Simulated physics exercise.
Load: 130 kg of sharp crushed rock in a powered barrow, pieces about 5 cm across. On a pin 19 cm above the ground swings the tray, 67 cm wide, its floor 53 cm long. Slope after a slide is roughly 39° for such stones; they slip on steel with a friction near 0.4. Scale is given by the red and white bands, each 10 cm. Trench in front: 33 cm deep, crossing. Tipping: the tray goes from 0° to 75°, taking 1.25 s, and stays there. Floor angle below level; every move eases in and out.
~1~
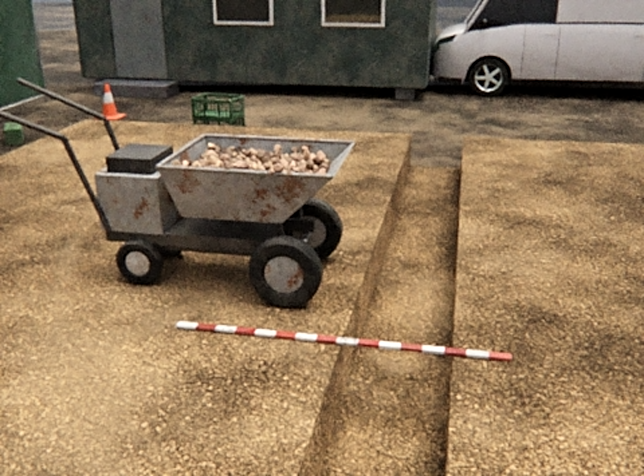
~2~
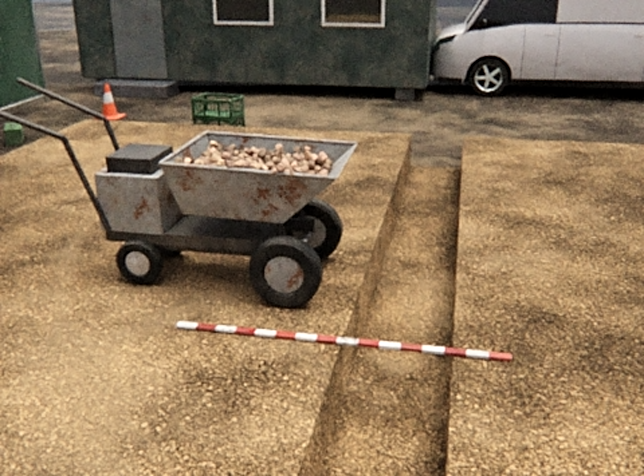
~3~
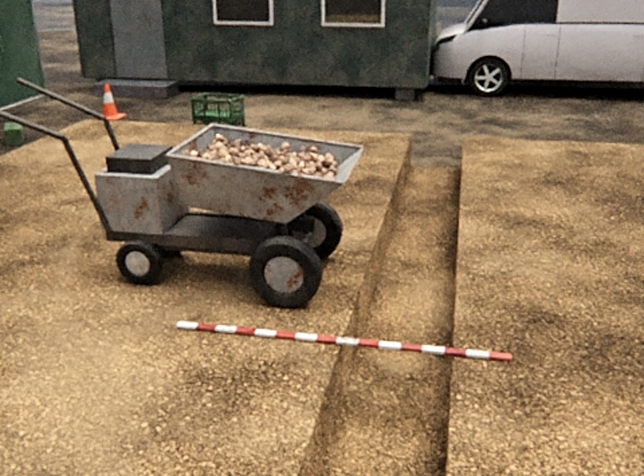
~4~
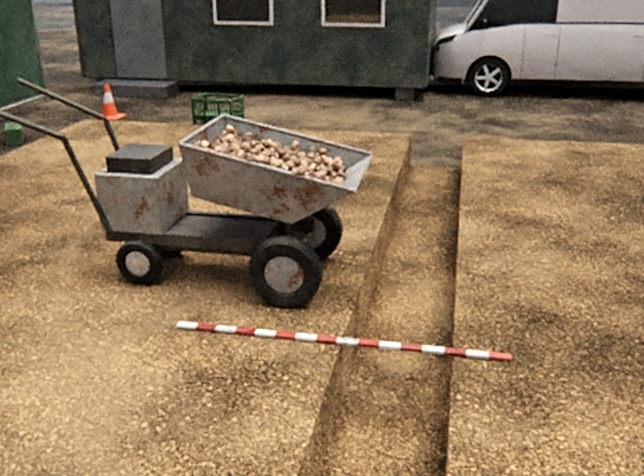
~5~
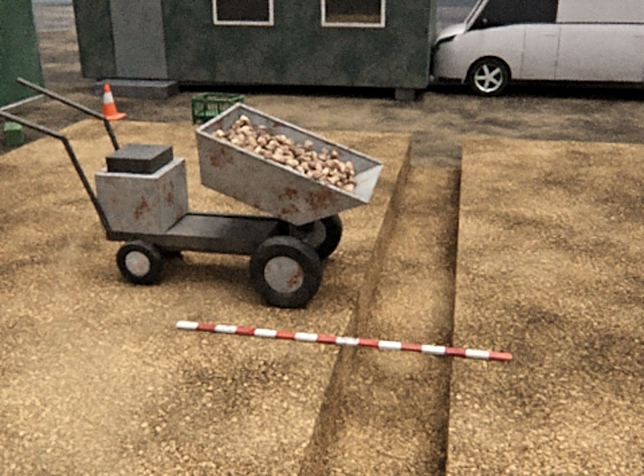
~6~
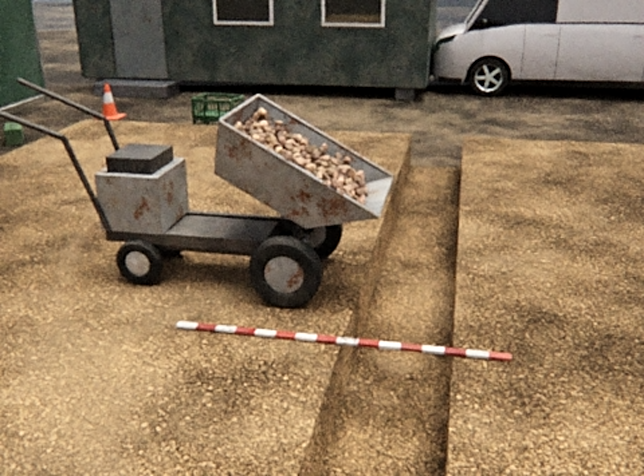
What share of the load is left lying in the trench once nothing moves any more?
About 96 per cent.
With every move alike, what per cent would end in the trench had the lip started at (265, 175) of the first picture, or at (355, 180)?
From the first spot near 85, from the second near 75 per cent.
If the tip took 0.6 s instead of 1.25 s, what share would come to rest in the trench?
With that change, it comes to around 75 per cent.
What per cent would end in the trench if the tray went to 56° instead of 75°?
Roughly 35% would end there.
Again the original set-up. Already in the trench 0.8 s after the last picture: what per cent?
Around 50 per cent of it, at that instant.
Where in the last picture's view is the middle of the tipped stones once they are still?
The resting stones are centred at roughly (422, 333).
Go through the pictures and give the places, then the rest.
Lip at (332, 177), floor tilted 0°, highest stones at (271, 157), in the first picture.
The tray is at 2°, its lip at (335, 179); the top of the load is at (242, 154), in the second picture.
The tray is at 6°, its lip at (343, 183); the top of the load is at (235, 148), in the third picture.
The tray is at 12°, its lip at (354, 191); the top of the load is at (232, 138), in the fourth picture.
Lip at (367, 203), floor tilted 20°, highest stones at (244, 129), in the fifth picture.
Lip at (379, 217), floor tilted 29°, highest stones at (259, 120), in the sixth picture.
Then, 0.4 s after the last picture the floor is at 63°, 100 % in the tray; the foremost stones are at (415, 263).
Then, 0.8 s after the last picture the floor is at 75°, 46 % in the tray, 52 % in the trench, 2 % past the trench; the foremost stones are at (478, 298).
Then, 1.2 s after the last picture the floor is at 75°, 10 % in the tray, 86 % in the trench, 4 % past the trench; the foremost stones are at (529, 300).
Then, 3.1 s after the last picture the floor is at 75°, 0 % in the tray, 96 % in the trench, 4 % past the trench; the foremost stones are at (536, 300).
